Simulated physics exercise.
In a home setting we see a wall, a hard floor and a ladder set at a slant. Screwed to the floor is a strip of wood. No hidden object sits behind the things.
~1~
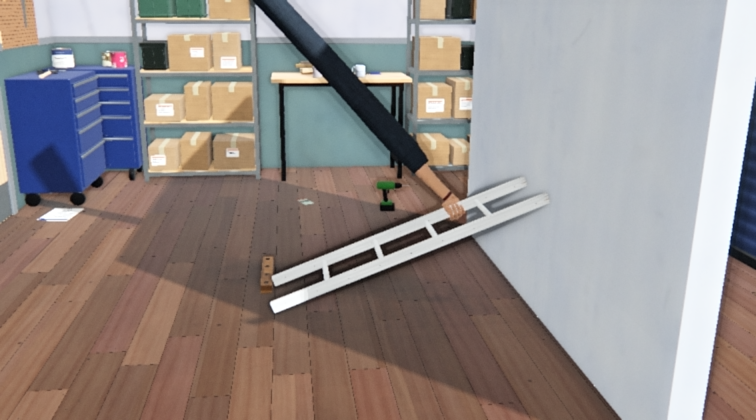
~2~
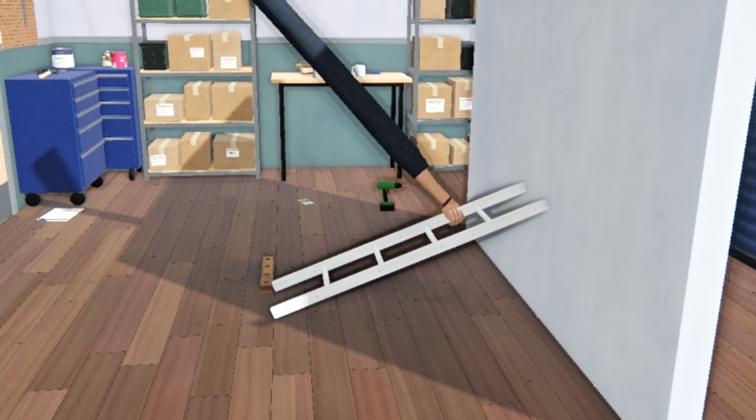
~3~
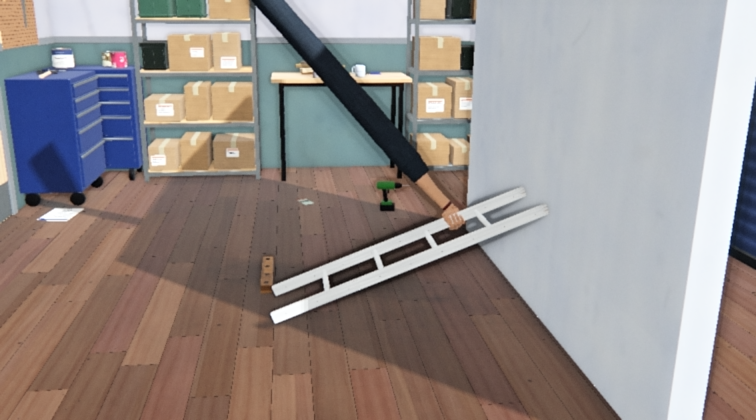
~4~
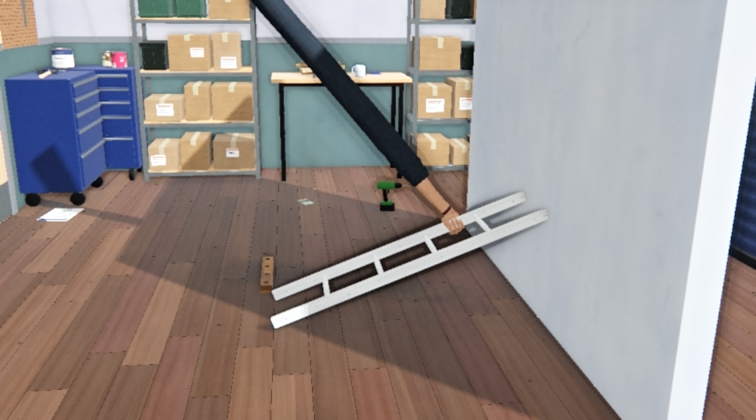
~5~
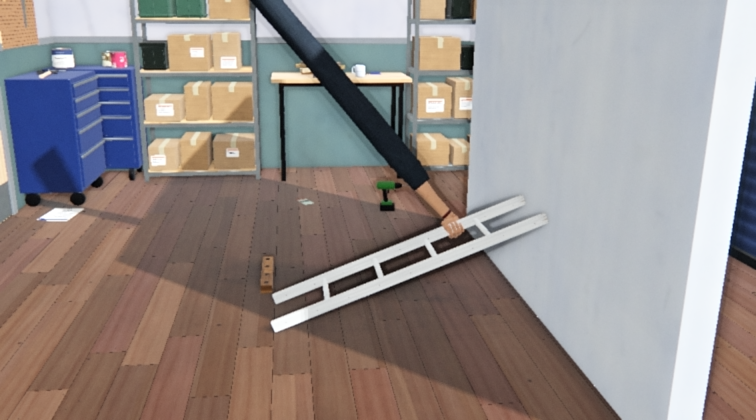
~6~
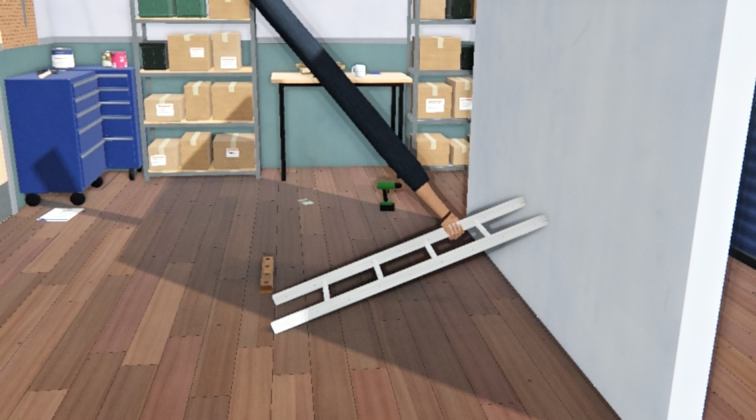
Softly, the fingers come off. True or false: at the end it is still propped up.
False.
Then, 0.28 s on from there, white ladder turned 11° from its first pose near (398, 286).
In the end, the white ladder slides out and falls, near (394, 308).
